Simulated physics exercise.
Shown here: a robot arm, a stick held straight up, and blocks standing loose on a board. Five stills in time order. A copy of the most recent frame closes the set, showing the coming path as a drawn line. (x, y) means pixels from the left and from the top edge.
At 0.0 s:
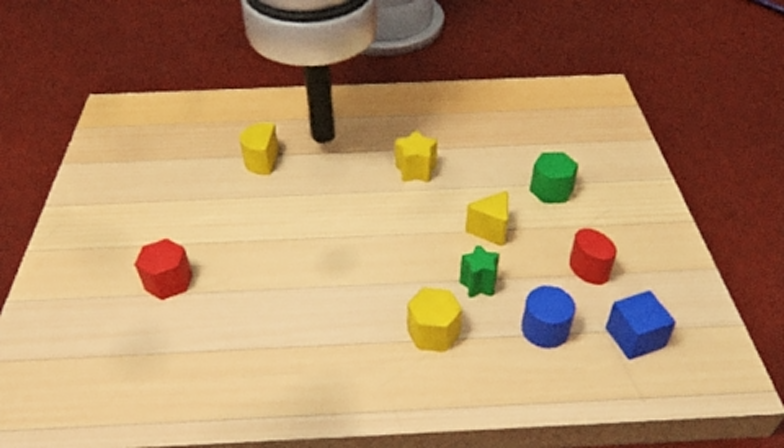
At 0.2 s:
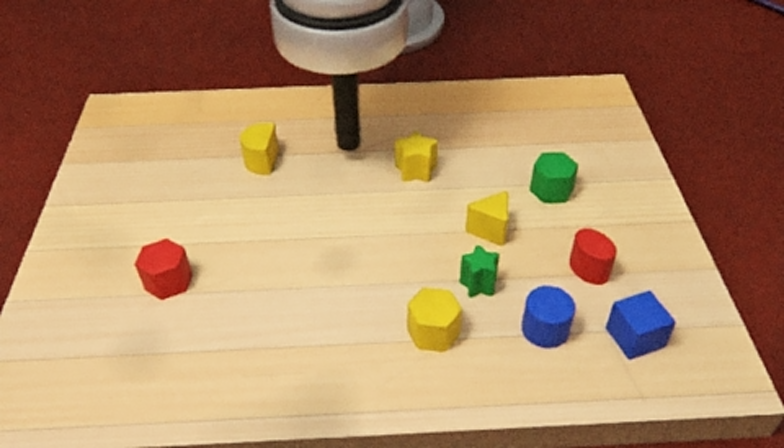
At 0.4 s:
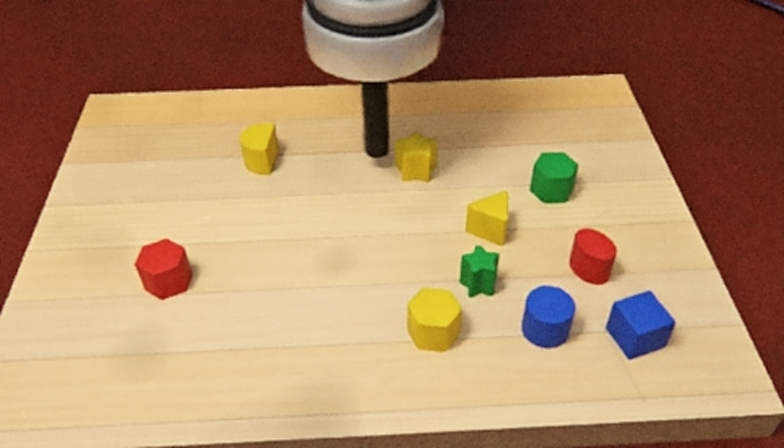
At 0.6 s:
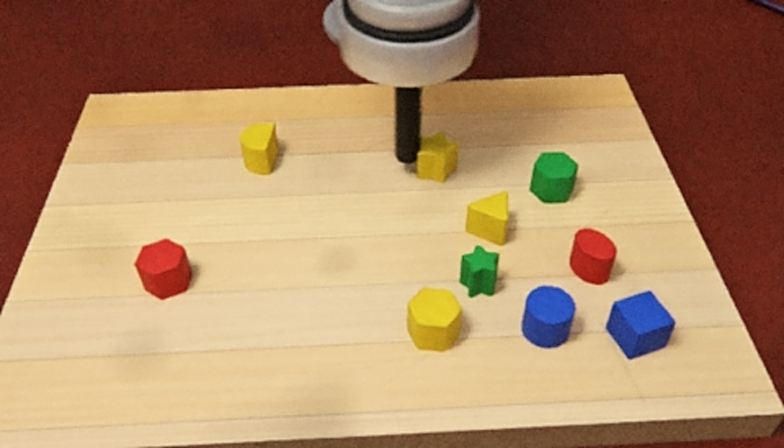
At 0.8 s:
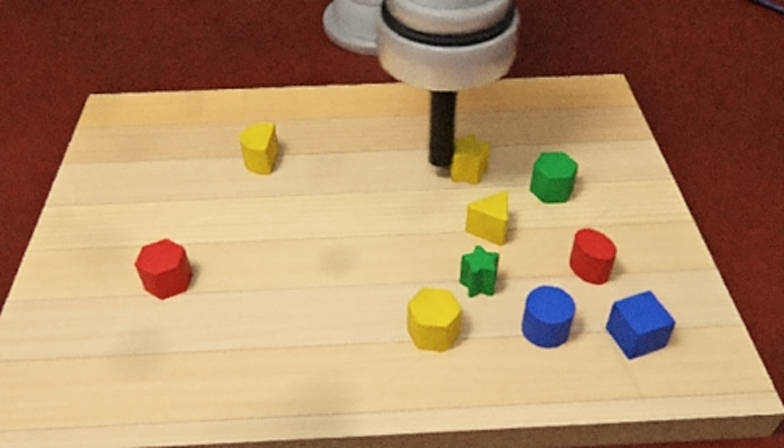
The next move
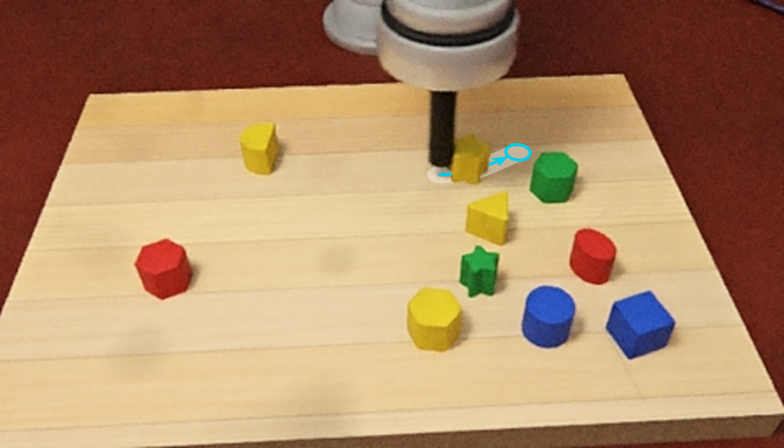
The clip shows a robot arm holding a black stick upright over a wooden board of colored blocks, moving right until the stick meets a yellow star-shaped block and pushes it a short way right, toward a green block.
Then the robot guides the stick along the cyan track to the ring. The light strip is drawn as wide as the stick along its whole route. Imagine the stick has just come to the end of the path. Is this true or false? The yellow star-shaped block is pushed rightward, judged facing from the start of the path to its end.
The statement is correct.
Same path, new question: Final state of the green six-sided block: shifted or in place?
It stays put.
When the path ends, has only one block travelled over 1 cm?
Going by the path, yes.
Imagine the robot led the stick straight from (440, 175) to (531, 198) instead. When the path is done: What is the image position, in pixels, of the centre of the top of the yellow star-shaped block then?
The point I'd pick in the picture is (512, 147).
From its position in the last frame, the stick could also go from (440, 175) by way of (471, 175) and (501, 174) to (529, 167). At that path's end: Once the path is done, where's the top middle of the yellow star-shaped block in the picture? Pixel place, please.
The middle of its top is at (558, 135).
Drawn move, from (440, 175) by way of (470, 172) and (495, 162) to (518, 152).
On the path given first. Halfway along, stick (484, 154); yellow star-shaped block (513, 140).
At the end, stick (520, 138); yellow star-shaped block (546, 136), turned 45° clockwise; green six-sided block still.
